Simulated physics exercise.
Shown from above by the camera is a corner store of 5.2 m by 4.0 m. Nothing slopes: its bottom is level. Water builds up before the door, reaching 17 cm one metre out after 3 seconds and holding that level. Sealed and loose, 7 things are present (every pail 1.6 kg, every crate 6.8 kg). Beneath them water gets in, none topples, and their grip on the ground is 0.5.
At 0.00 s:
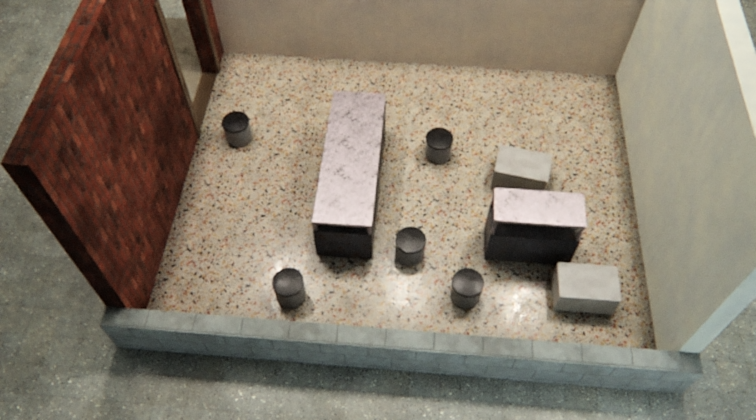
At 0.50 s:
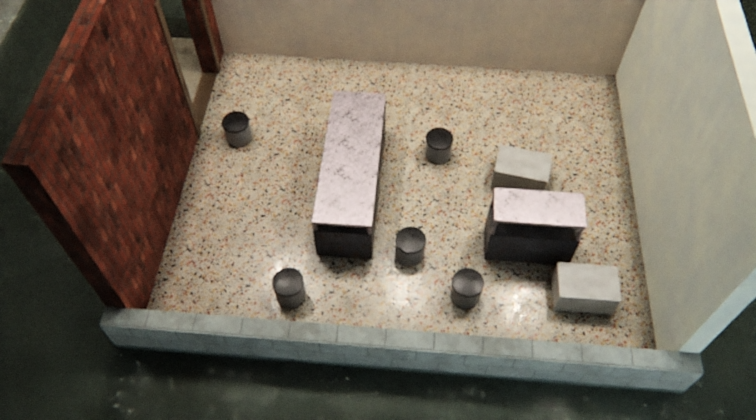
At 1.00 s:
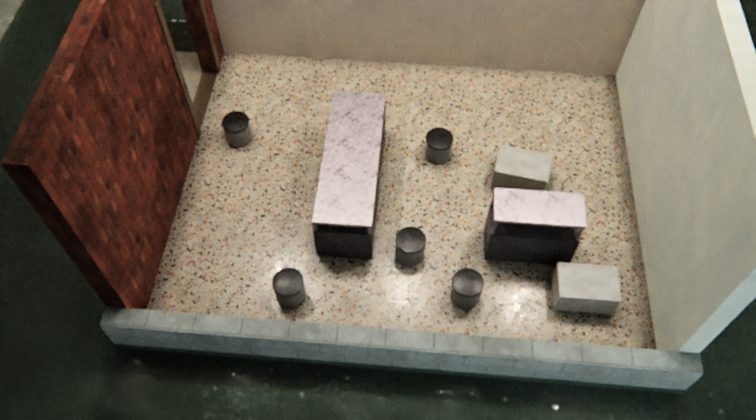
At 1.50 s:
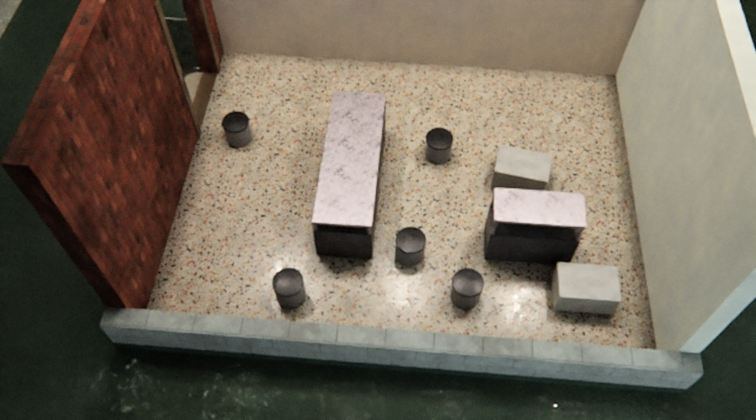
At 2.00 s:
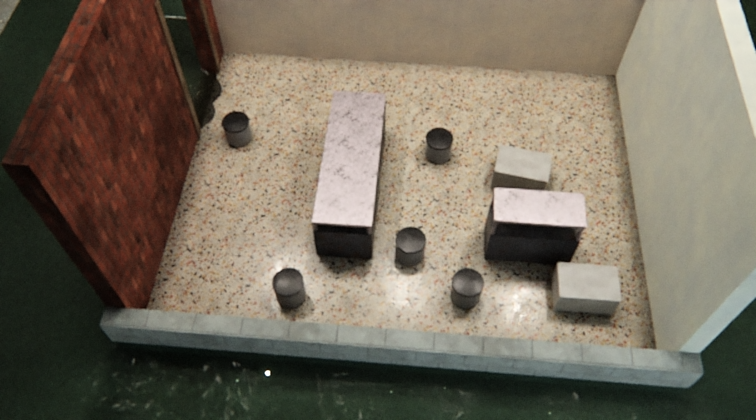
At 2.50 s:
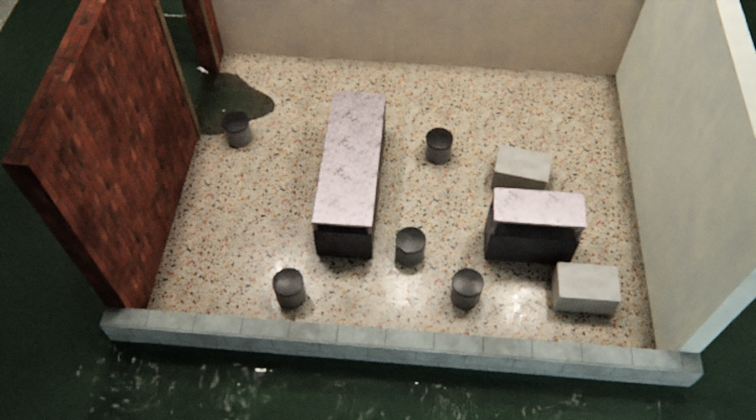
In this clip, dark water covers the ground outside a walled store holding dark pails, pale crates and two counters; water then enters through the doorway at upper left and spreads around the nearest pail, while the objects stay still.
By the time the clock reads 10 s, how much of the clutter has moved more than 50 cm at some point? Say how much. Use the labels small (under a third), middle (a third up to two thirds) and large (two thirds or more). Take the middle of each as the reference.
Small.
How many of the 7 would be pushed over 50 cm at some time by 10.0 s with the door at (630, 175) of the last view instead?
In that case the number is 5.
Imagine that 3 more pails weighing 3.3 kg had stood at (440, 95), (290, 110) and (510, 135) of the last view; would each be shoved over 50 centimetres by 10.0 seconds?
Taking them in the given order: Greater, then greater, then greater.
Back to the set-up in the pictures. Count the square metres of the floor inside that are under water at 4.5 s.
I'd estimate close to 5.5 m2.
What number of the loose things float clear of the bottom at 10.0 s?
It comes to 2.
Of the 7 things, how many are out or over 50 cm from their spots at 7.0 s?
The answer is 1.
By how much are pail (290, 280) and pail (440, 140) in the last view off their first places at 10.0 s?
Shifts: 40 cm / 5 cm.
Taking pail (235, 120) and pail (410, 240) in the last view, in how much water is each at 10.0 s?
Depths: Near 3 cm, then near 1 cm.
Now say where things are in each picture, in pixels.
In the first frame, a pail at (411, 239) rests on the ground; a pail at (468, 282) rests on the ground; water covers 0.0 m2; 0 of 7 have shifted.
In the second frame, a pail at (411, 239) rests on the ground; a pail at (468, 282), on the bottom; water covers 0.0 m2; 0 of 7 have shifted.
In the third frame, a pail at (411, 239) rests on the ground; a pail at (468, 282), on the bottom; 0.0 m2 under water; 0 of 7 have shifted.
In the fourth frame, a pail at (411, 239) rests on the ground; a pail at (468, 282), on the bottom; water covers 0.0 m2; 0 of 7 have shifted.
In the fifth frame, a pail at (411, 239) rests on the ground; a pail at (468, 282) rests on the ground; water covers 0.0 m2; 0 of 7 have shifted.
In the sixth frame, a pail at (411, 239), on the bottom; a pail at (468, 282) rests on the ground; 0.5 m2 under water; 0 of 7 have shifted.
After 3.5 s 0 of 7 are over 50 cm from their spots; 0 afloat.
After 4.5 s 1 of 7 are over 50 cm from their spots; 0 afloat.
After 7.0 s 1 of 7 are over 50 cm from their spots; 1 afloat.
After 10.0 s 1 of 7 are over 50 cm from their spots, and 1 have been at some point; 2 afloat.
